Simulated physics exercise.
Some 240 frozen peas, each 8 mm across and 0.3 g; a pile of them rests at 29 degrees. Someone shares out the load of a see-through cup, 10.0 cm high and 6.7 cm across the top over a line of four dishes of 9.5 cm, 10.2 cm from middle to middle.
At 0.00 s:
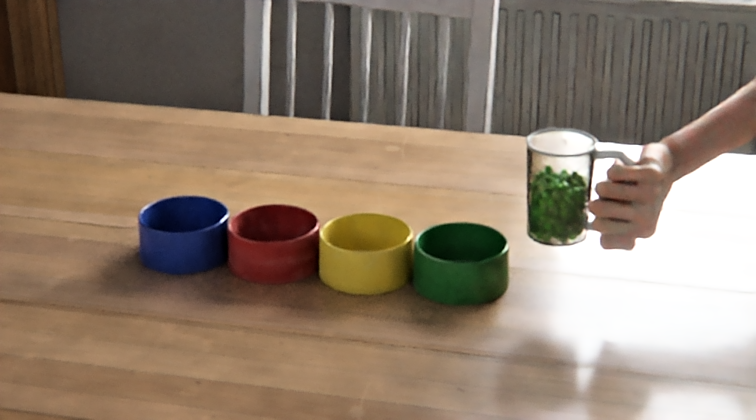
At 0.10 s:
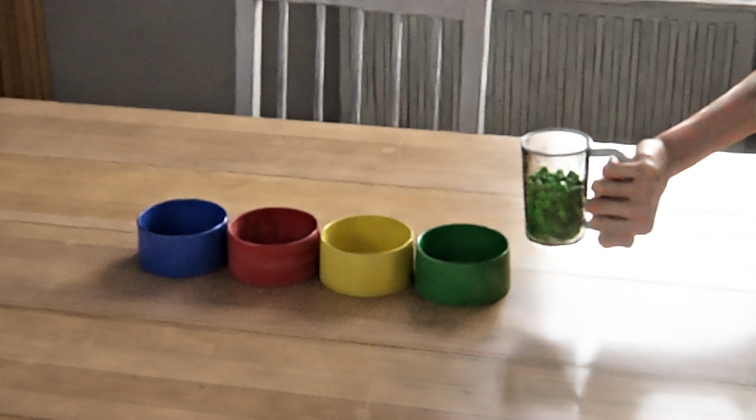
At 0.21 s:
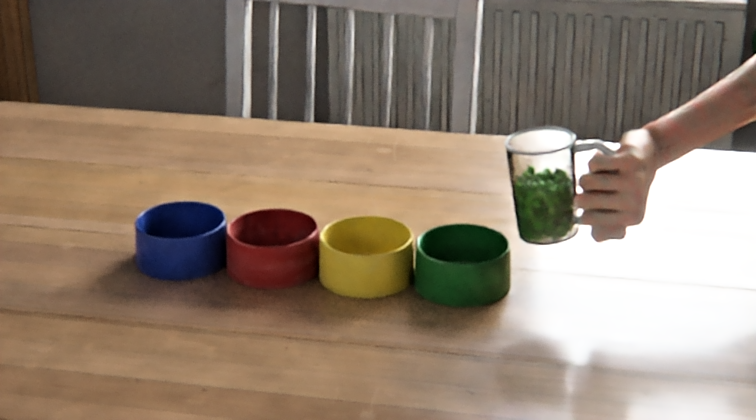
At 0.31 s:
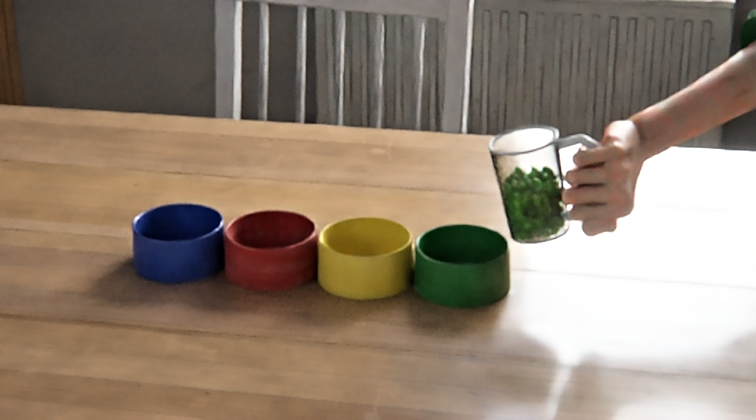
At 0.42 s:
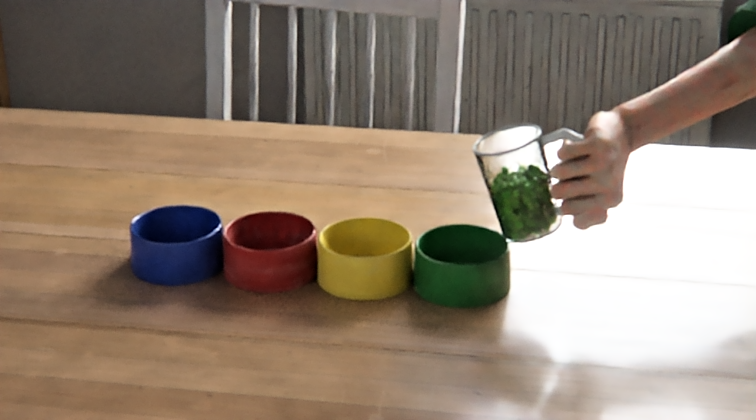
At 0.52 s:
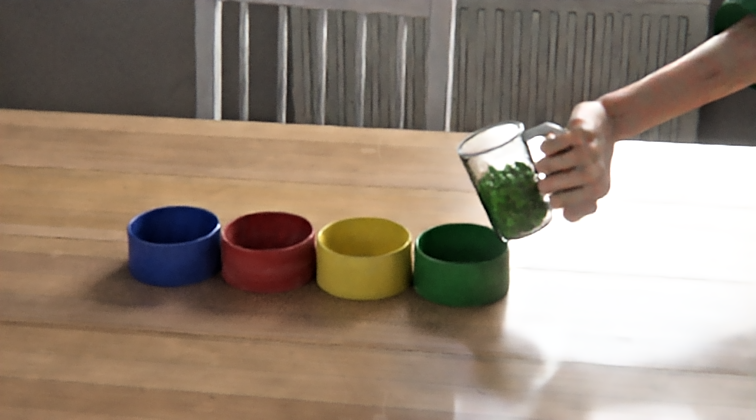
The footage shows a hand holding a clear cup of small green pieces beside a row of blue, red, yellow and green dishes on a wooden table, then moving it left toward the green dish while gradually tilting it leftward.
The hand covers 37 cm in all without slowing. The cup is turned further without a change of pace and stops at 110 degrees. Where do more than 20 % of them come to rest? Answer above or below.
Red: Above, blue: Above, green: Below, yellow: Below, counter: Below.
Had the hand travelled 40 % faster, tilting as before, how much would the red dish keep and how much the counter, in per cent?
Then: Red 0; counter 0.
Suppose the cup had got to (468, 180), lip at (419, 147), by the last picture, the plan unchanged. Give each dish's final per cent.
Red 0, blue 100, green 0, yellow 0.
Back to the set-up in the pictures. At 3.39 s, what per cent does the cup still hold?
Some 0 per cent of the load.
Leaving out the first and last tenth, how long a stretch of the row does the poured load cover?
About 13 cm.
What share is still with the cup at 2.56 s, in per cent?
Some 45 per cent of the load.
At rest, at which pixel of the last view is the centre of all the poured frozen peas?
Around (206, 258).
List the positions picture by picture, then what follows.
The first frame shows cup at (559, 188), tilt 0 degrees, lip at (528, 140), moved 0.0 cm; middle of the pieces at (560, 202); green dish at (462, 243); yellow dish at (366, 233); red dish at (274, 224); blue dish at (183, 214).
The second frame shows cup at (556, 188), tilt 2 degrees, lip at (522, 141), moved 0.5 cm; middle of the pieces at (557, 202).
The third frame shows cup at (544, 187), tilt 7 degrees, lip at (506, 142), moved 1.8 cm; middle of the pieces at (547, 201).
The fourth frame shows cup at (532, 186), tilt 12 degrees, lip at (490, 145), moved 3.0 cm; middle of the pieces at (536, 200).
The fifth frame shows cup at (520, 185), tilt 17 degrees, lip at (474, 147), moved 4.2 cm; middle of the pieces at (525, 198).
The sixth frame shows cup at (507, 182), tilt 22 degrees, lip at (458, 149), moved 5.4 cm; middle of the pieces at (514, 195); green dish at (462, 243); yellow dish at (364, 237); red dish at (268, 231); blue dish at (174, 225). The cup turns about 50 degrees a second and travels 12 cm a second.
After 1.75 s, tilt 81 degrees; cup holds 100 %.
After 2.56 s, tilt 110 degrees; cup holds 45 %, red 45 %, blue 5 %.
After 3.39 s, tilt 110 degrees; cup holds 0 %, red 45 %, blue 50 %.
In the end, at 3.7 s, red 45 %, blue 50 %, green 0 %, yellow 0 %, counter 10 %.
